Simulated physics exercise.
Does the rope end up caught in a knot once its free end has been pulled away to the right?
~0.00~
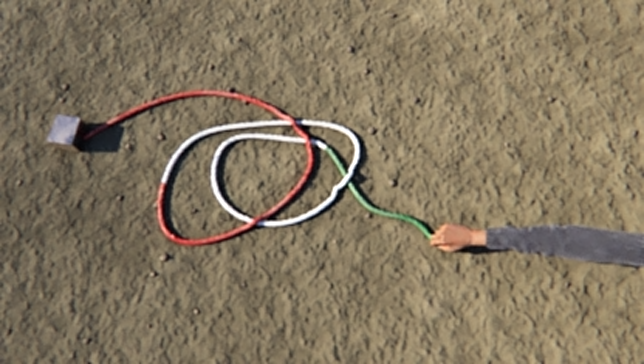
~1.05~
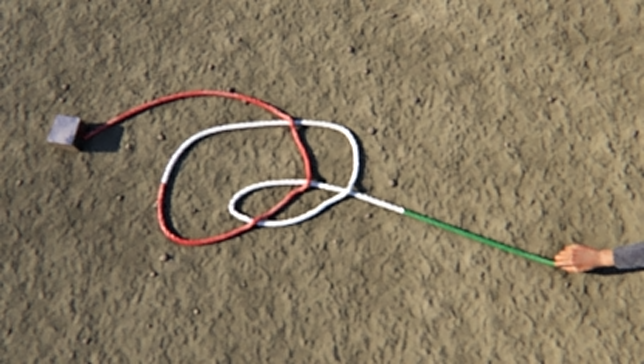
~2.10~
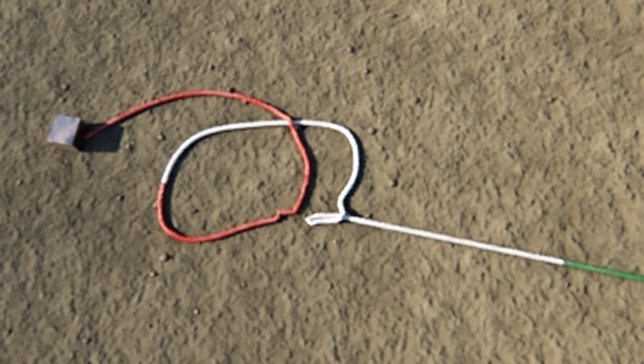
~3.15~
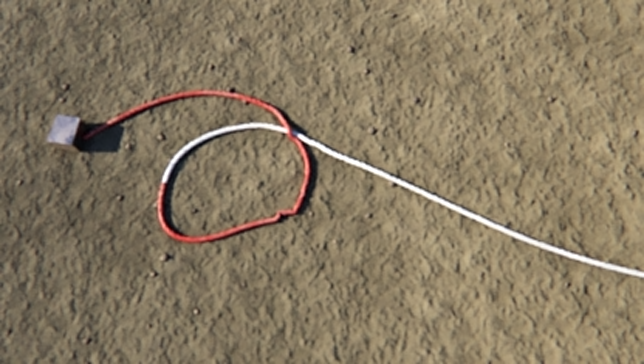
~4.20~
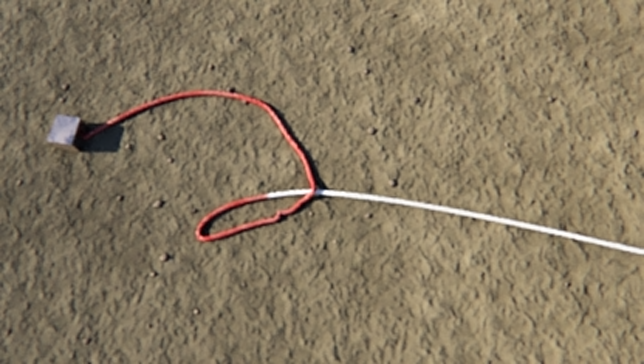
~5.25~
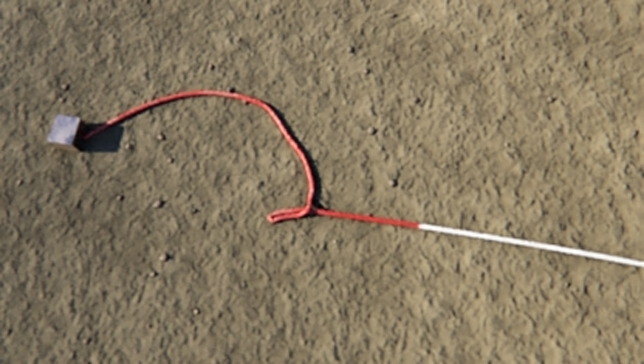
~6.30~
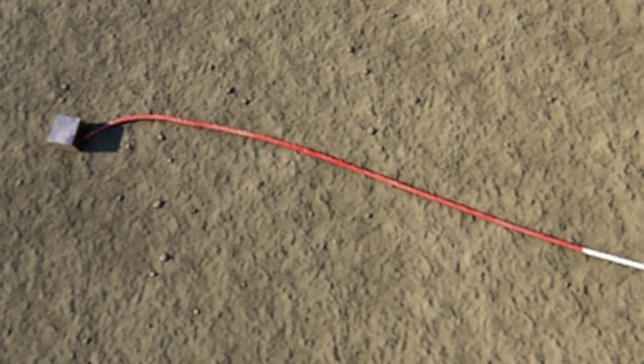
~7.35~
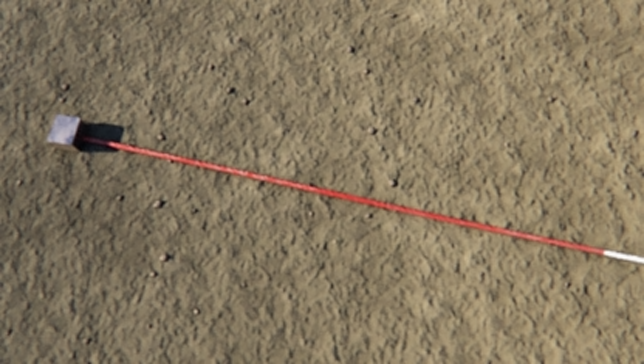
No, the loops all pull out and the rope in view ends up running straight from the block with no knot in it.
The clip opens on a rope of red, white and green lying in overlapping loops on bare brown ground, its red end fixed to a small block at the left. A hand in a grey sleeve holds the green end and draws it away to the right until the hand leaves the view. The inner white loop narrows, folds flat and pulls out, followed by the green part sliding out of sight. The remaining large loop shrinks to a small red fold, then opens out too. Finally the red length stretches straight from the block, with a little white at the right edge.
